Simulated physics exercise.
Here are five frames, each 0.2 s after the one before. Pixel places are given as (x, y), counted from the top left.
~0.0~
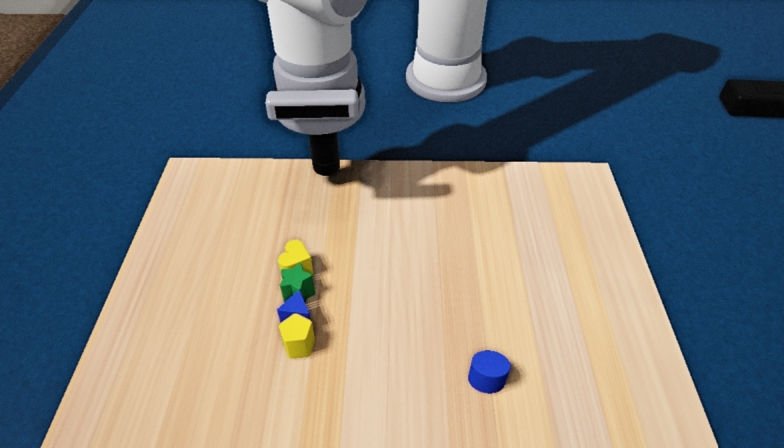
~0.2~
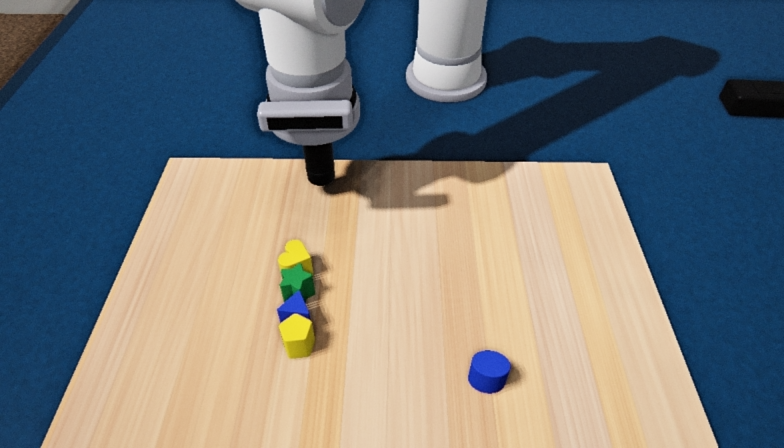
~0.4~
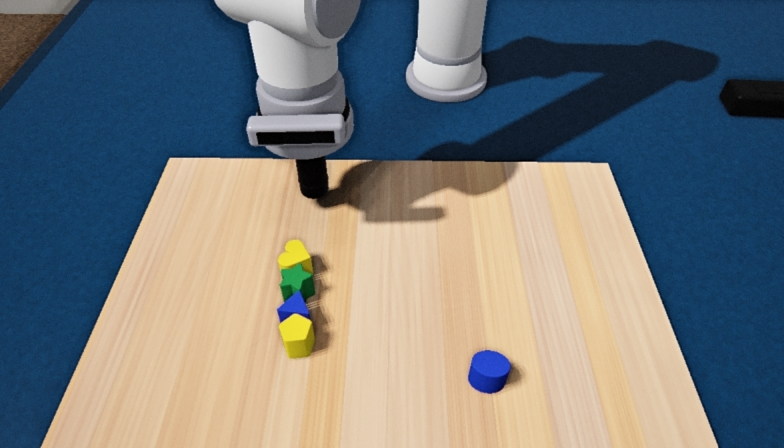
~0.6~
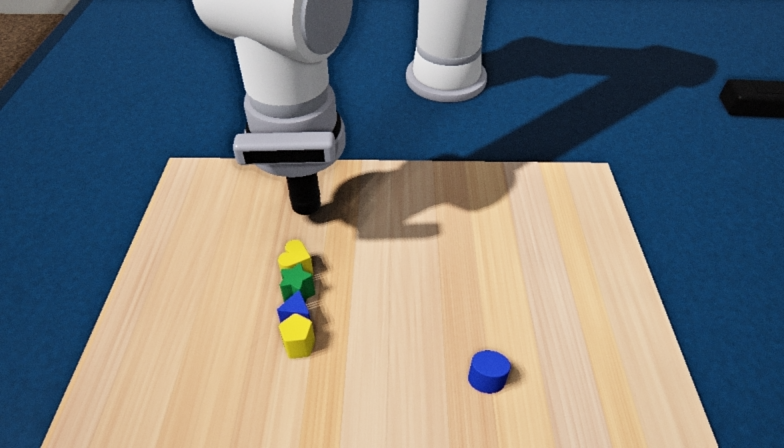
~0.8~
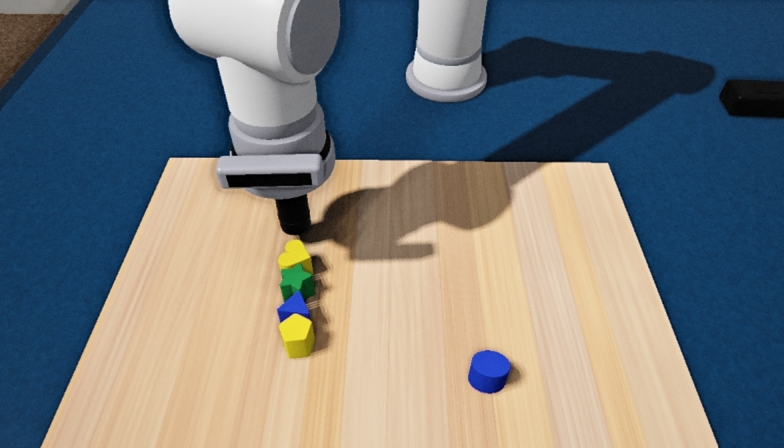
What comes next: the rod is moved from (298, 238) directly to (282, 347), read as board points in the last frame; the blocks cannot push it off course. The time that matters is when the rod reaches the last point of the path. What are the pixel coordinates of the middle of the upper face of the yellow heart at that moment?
Just about (307, 340).
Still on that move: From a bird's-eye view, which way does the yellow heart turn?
It is turned anticlockwise.
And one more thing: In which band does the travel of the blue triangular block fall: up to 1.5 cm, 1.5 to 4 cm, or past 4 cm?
I'd go with over 4 cm for this block.
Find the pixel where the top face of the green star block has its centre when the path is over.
So, by the moment the path ends, you'll find the top centre of the green star block at (338, 331).
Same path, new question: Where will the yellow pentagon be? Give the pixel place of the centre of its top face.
It will end up at (297, 368).
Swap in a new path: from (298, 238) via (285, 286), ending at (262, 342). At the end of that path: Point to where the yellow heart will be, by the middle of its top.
I predict (291, 324).
What follows on the original path. One third of the way, rod (290, 258); yellow heart (295, 278), turned 15° anticlockwise; green star block (305, 299), turned 15° anticlockwise; blue triangular block (310, 321), turned 40° clockwise; yellow pentagon (293, 338), turned 20° clockwise.
Two thirds of the way, rod (284, 295); yellow heart (300, 313), turned 50° anticlockwise; green star block (325, 325), turned 50° anticlockwise; blue triangular block (334, 347), turned 15° clockwise; yellow pentagon (292, 344), turned 35° clockwise.
At the end, rod (279, 336); yellow heart (307, 340), turned 115° anticlockwise; green star block (338, 331), turned 95° anticlockwise; blue triangular block (345, 354), turned 35° clockwise; yellow pentagon (297, 368), turned 110° clockwise.
